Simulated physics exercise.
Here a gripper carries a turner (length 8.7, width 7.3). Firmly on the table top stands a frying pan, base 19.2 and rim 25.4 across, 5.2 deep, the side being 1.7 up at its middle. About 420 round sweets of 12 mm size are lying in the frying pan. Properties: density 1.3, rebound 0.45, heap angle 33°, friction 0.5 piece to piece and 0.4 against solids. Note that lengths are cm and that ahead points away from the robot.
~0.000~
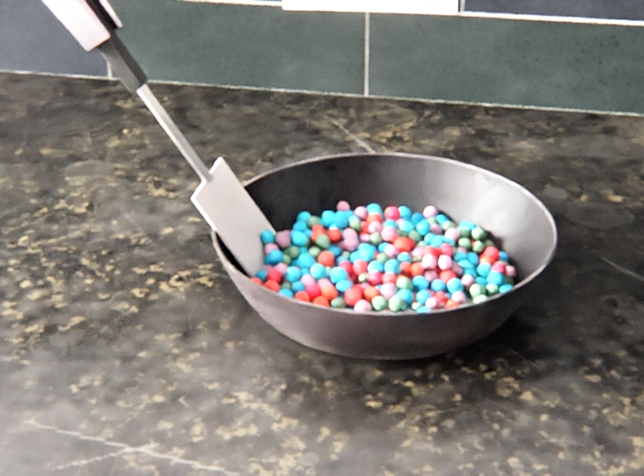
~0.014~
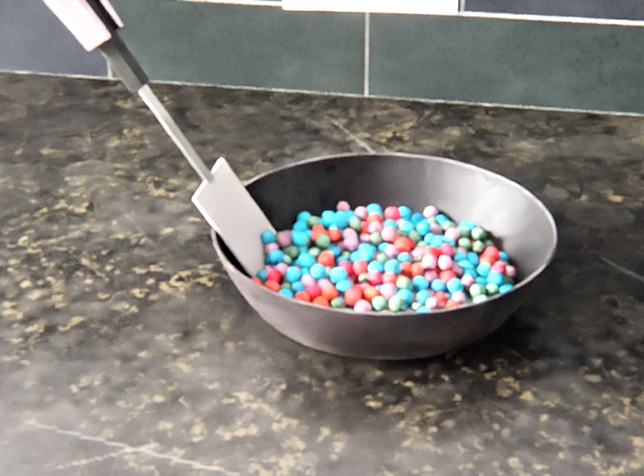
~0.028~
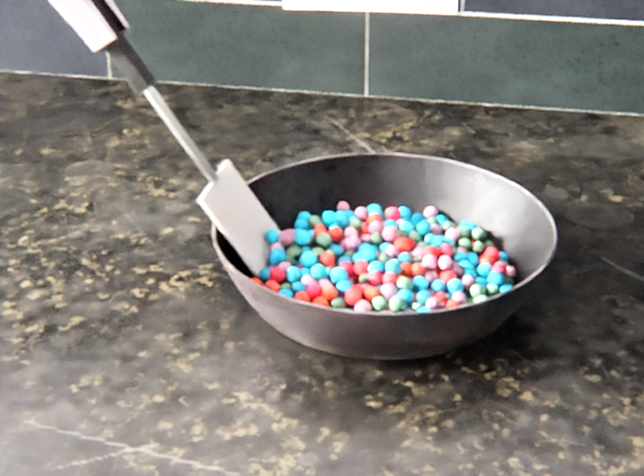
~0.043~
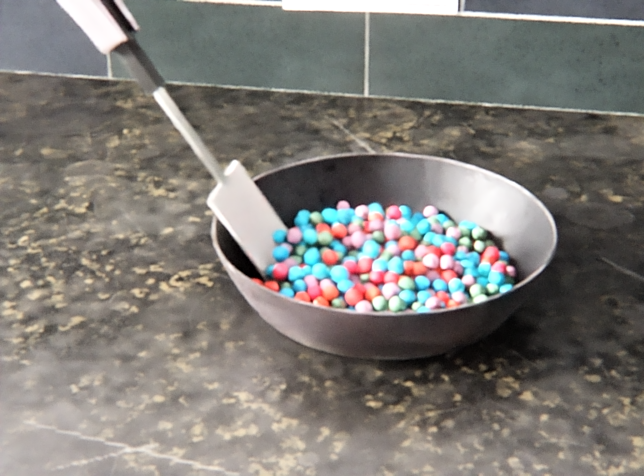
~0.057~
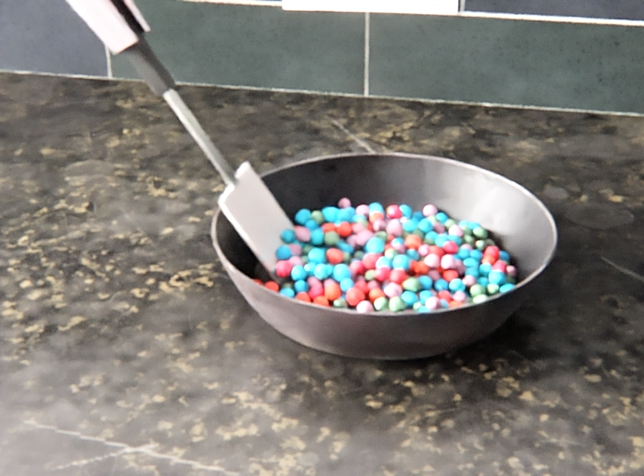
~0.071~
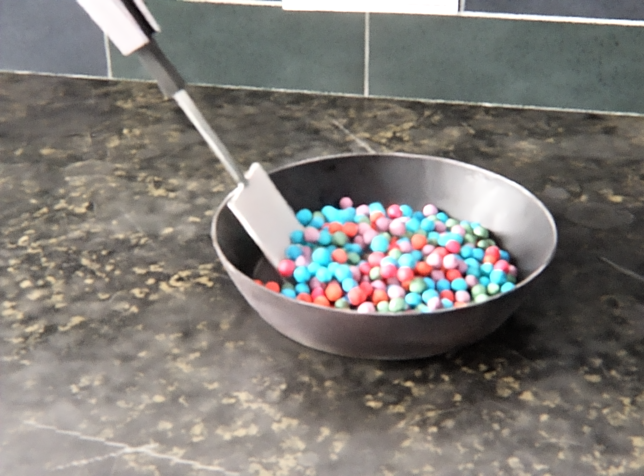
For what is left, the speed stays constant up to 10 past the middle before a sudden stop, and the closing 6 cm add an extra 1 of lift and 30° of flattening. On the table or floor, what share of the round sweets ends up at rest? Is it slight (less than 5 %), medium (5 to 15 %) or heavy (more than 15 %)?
Medium.
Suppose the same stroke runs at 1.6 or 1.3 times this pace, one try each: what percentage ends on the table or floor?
Estimates in order: 15 per cent, 10 per cent.
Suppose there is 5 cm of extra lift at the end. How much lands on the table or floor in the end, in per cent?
Result: Approx. 15 %.
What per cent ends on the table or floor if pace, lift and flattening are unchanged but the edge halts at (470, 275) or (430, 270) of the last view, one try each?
Around 0 per cent for the first try and 0 per cent for the second.
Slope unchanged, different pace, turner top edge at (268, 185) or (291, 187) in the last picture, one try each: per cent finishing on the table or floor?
Estimates: About 20 %, about 20 %.
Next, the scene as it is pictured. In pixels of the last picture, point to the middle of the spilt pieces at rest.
Near (592, 294) in the last picture.
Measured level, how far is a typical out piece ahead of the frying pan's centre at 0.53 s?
Roughly 14 cm.
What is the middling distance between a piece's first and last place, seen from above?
I'd estimate close to 3 centimetres.
After 0.18 s, sloping 56°, highest piece 5 above the table; 421 in the frying pan.
After 0.28 s, sloping 47°, highest piece 6 above the table; 421 in the frying pan.
After 0.53 s, sloping 26°, highest piece 7 above the table; 392 in the frying pan, 20 on the table or floor, 9 on the blade or in flight.
After 1.58 s, sloping 26°, highest piece 6 above the table; 391 in the frying pan, 30 on the table or floor.
In the end, 391 in the frying pan, 30 on the table or floor. That is 7 % on the table or floor.
